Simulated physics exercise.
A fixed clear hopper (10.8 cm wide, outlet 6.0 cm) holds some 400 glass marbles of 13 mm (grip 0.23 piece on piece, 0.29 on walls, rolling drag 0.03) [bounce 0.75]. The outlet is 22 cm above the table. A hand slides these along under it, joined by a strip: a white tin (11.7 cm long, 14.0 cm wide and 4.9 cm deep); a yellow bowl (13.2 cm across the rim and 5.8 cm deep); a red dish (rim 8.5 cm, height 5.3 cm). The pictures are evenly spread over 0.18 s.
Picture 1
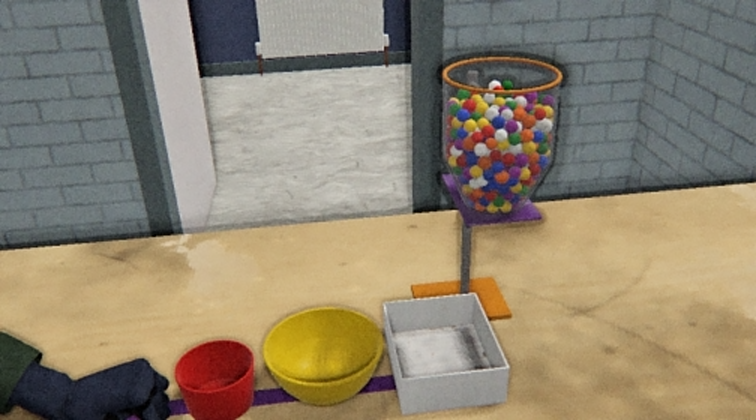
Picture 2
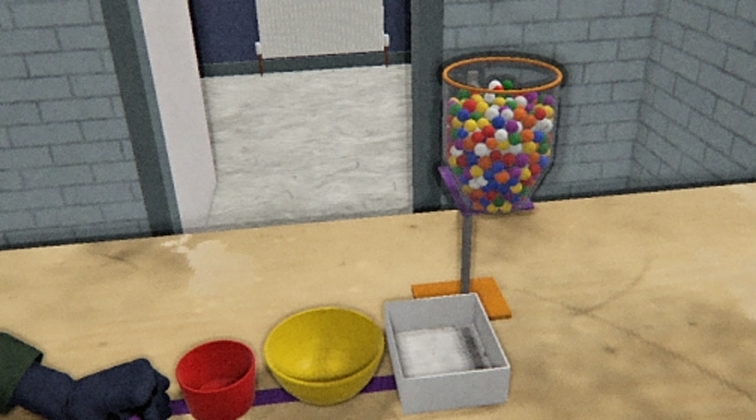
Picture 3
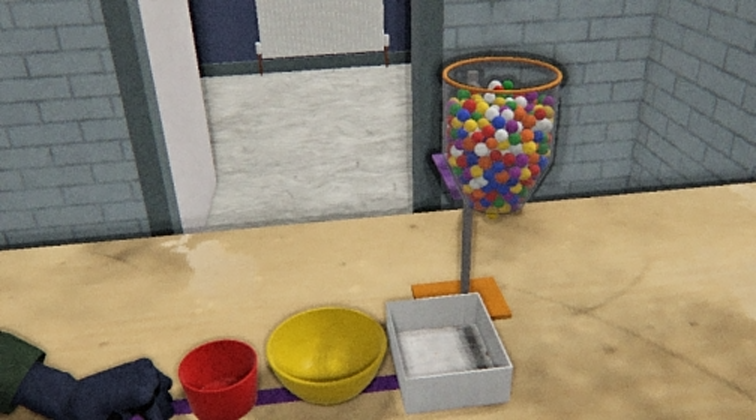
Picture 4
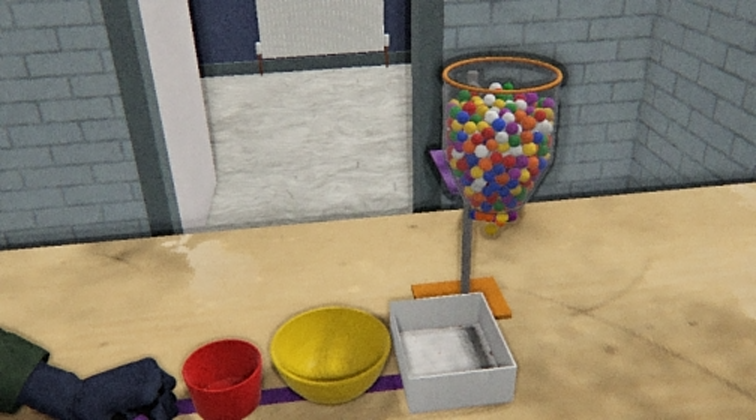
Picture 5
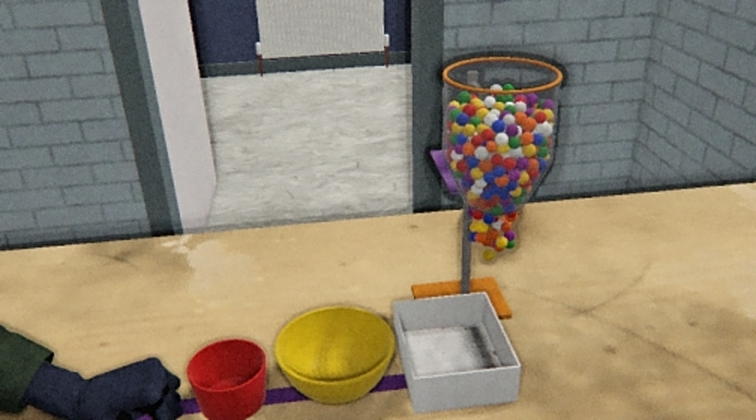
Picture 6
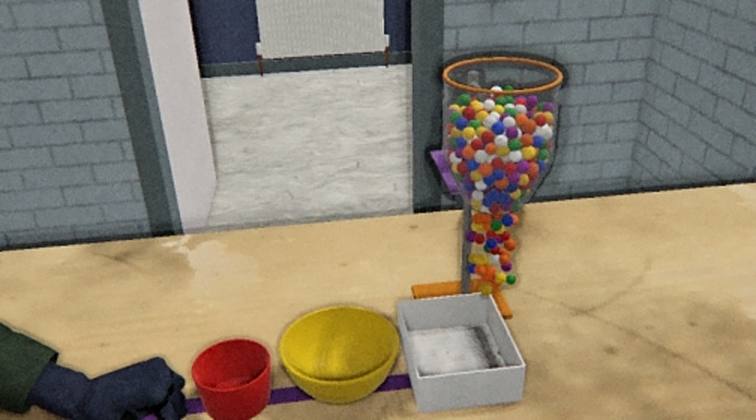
Colourful marbles pour from a clear container as a hand slides three joined dishes slightly right.
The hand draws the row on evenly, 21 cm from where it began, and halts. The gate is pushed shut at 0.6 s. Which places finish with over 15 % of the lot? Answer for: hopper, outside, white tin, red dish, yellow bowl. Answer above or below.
In the hopper: Above; outside everything: Below; in the white tin: Above; in the red dish: Below; in the yellow bowl: Below.
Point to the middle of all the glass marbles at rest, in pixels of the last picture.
Near (589, 334).
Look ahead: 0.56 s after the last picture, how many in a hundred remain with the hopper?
About 30 per cent.
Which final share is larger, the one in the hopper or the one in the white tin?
More ends in the white tin.
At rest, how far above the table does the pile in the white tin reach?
Some 5.0 cm.
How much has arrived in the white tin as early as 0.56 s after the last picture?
Near 65 per cent so far.
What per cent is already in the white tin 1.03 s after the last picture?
About 65 per cent by then.
Then, 0.56 s after the last picture, hopper 30 %, white tin 65 %; middle of all pieces on or above the table near (507, 299).
Then, 1.03 s after the last picture, hopper 30 %, white tin 65 %; middle of all pieces on or above the table near (545, 299).
Then, 1.45 s after the last picture, hopper 30 %, white tin 65 %; middle of all pieces on or above the table near (575, 294).
Then, 1.86 s after the last picture, hopper 30 %, white tin 65 %; middle of all pieces on or above the table near (576, 294).
In the end, hopper 30 %, outside 5 %, white tin 65 %, red dish 0 %, yellow bowl 0 %.
